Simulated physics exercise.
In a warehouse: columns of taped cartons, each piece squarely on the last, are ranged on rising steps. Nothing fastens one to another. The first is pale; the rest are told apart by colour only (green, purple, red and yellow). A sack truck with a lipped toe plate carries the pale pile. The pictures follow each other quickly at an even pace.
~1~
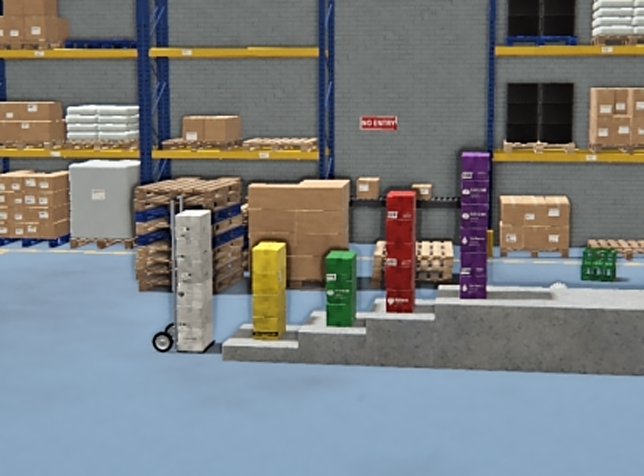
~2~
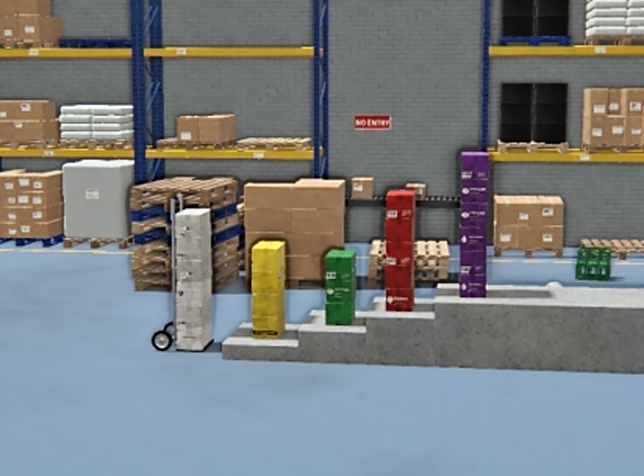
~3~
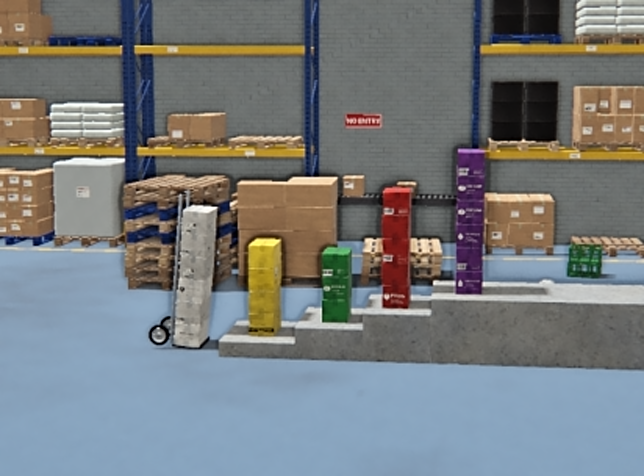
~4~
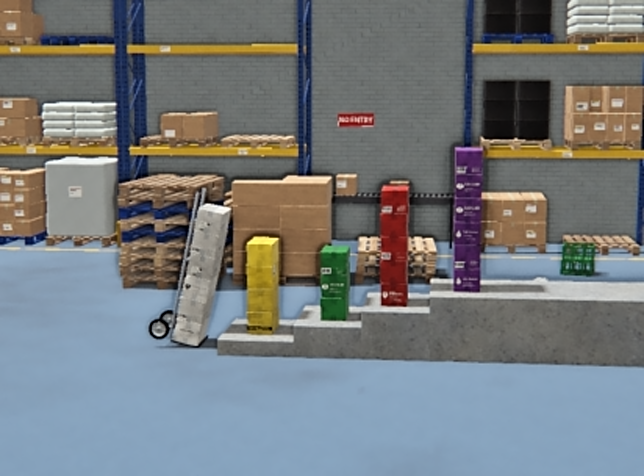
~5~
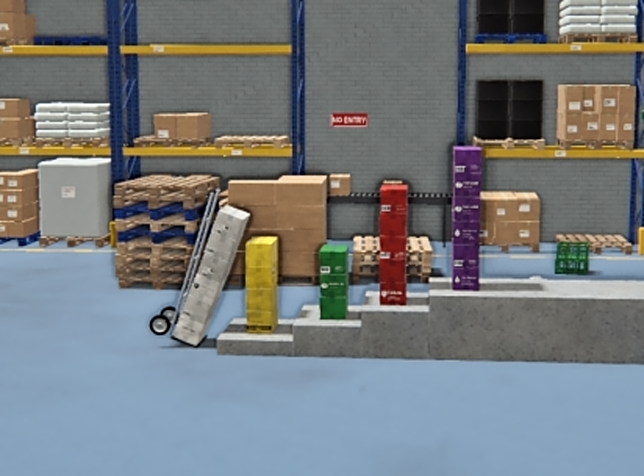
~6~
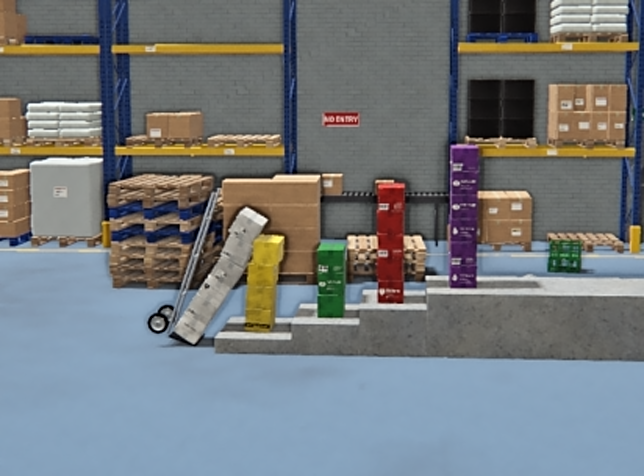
Pale carton stack on a sack truck leaning steadily rightward until it meets the yellow column, coloured stacks standing on steps beyond.
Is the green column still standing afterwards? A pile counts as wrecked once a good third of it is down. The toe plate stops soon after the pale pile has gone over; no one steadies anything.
The green pile mostly stays up.
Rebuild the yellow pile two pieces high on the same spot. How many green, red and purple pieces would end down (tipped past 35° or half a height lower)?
Down at the end: Green 0, red 0, purple 0.
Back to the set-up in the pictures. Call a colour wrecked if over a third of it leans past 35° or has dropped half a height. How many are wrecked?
The count is 1.
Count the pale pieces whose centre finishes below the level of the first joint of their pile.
1 of them.
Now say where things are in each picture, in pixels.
In the first picture (each place is the centre of the face we see best; the camera moves round a little), truck frame (173, 230) level; top green carton (339, 270); top red carton (400, 208); the others all in place.
In the second picture, truck frame (173, 229) level; top green carton (338, 268).
In the third picture, truck frame (179, 224) rocked barely, top of the pale pile leaning barely; top green carton (335, 266); the others all in place.
In the fourth picture, truck frame (193, 222) rocked a little, top of the pale pile leaning a little; top green carton (333, 264); the others all in place.
In the fifth picture, truck frame (204, 222) rocked clearly, top of the pale pile leaning clearly; top green carton (333, 263); the others all in place.
In the sixth picture, truck frame (205, 221) rocked clearly, top of the pale pile leaning well over; top green carton (330, 261); top yellow carton (266, 253) tilted barely; 4 have shifted.
Just after the last frame, 5 of the pale pile down; none of the 3 green cartons down (0 of 18 in all colours); top green carton unmoved; top yellow carton tilted a little.
A moment on, 6 of the pale pile down; none of the 3 green cartons down (0 of 18 in all colours); top green carton unmoved; top yellow carton tilted well over.
Further on, 6 of the pale pile down; none of the 3 green cartons down (4 of 18 in all colours); top green carton tilted clearly; top yellow carton tilted clearly, half its height lower.
When it is over, 6 of the pale pile down; none of the 3 green cartons down (4 of 18 in all colours); top green carton tilted clearly; top yellow carton tilted clearly, about its own height lower. In pixels of the last frame, middles, top green carton near (366, 260), top yellow carton near (331, 270).
